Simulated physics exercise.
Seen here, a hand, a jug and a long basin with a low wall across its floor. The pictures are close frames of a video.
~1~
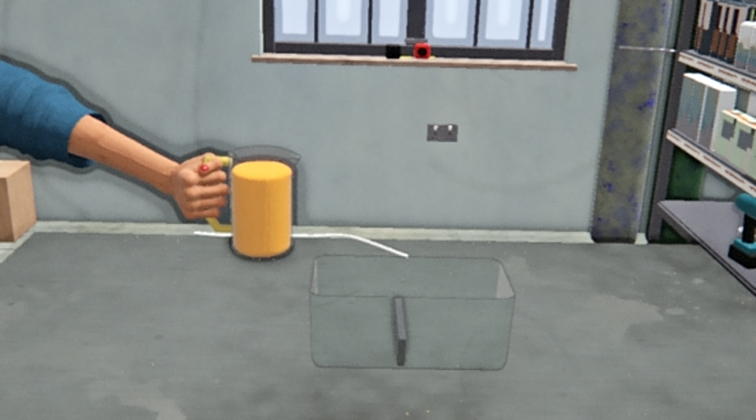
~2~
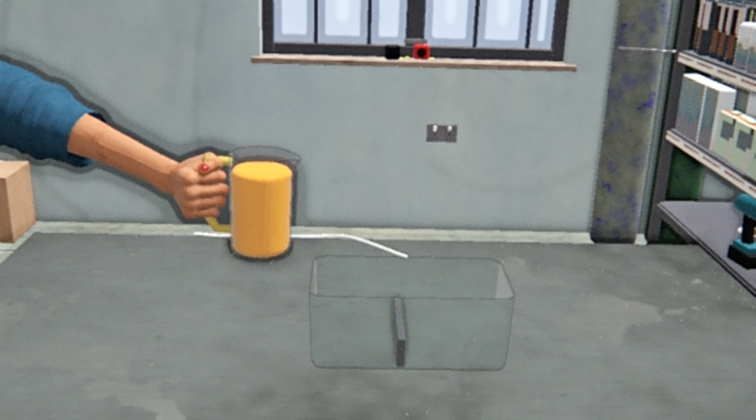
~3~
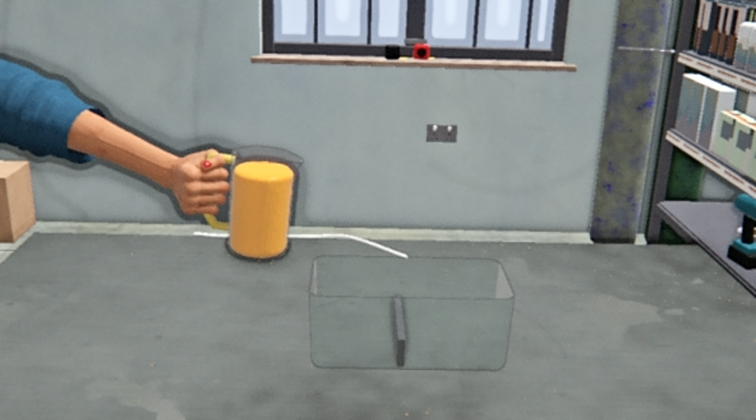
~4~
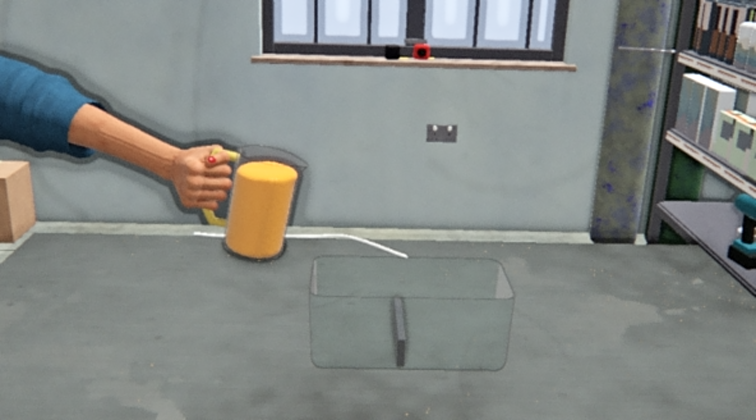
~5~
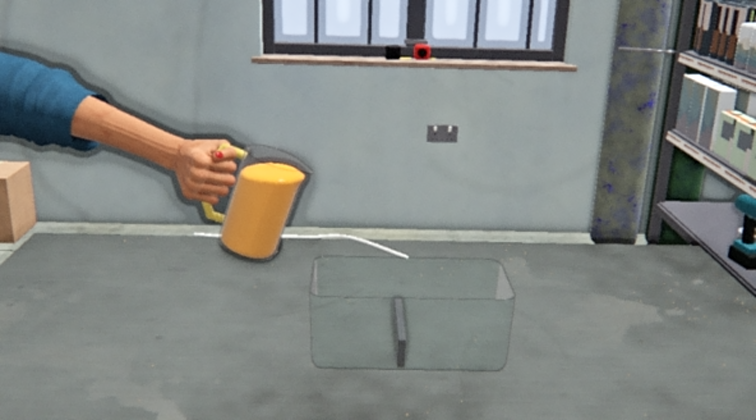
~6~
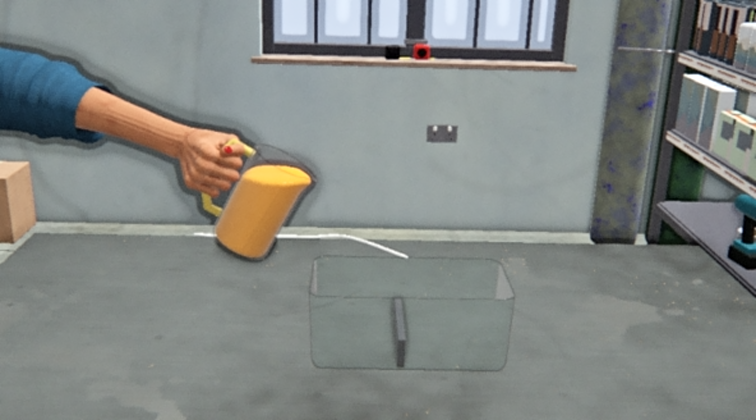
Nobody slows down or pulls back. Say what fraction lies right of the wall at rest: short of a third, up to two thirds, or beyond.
In the end not even a third is right of the wall.
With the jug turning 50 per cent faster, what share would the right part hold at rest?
Roughly 5 in a hundred.
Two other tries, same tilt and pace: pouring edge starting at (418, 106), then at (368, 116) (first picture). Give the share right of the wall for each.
First some 60, then 95 per cent.
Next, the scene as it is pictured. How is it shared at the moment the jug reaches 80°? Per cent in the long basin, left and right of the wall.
Left: 5 %. Right: 0 %.
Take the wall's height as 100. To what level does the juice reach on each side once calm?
The left part 80 per cent, the right part 0.
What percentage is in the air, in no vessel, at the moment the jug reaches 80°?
Close to 15 per cent.
A moment on, the jug is tipped on its side and 81 per cent is still to pour, 6 is left of the wall and 0 right of it.
Next, the jug is tipped on its side and 43 per cent is still to pour, 41 is left of the wall and 0 right of it.
Then the jug is tipped on its side and 15 per cent is still to pour, 74 is left of the wall and 3 right of it.
Later the jug is tipped on its side and 5 per cent is still to pour, 86 is left of the wall and 6 right of it.
Finally, 93 per cent lies left of the wall, 6 right of it and 2 outside.
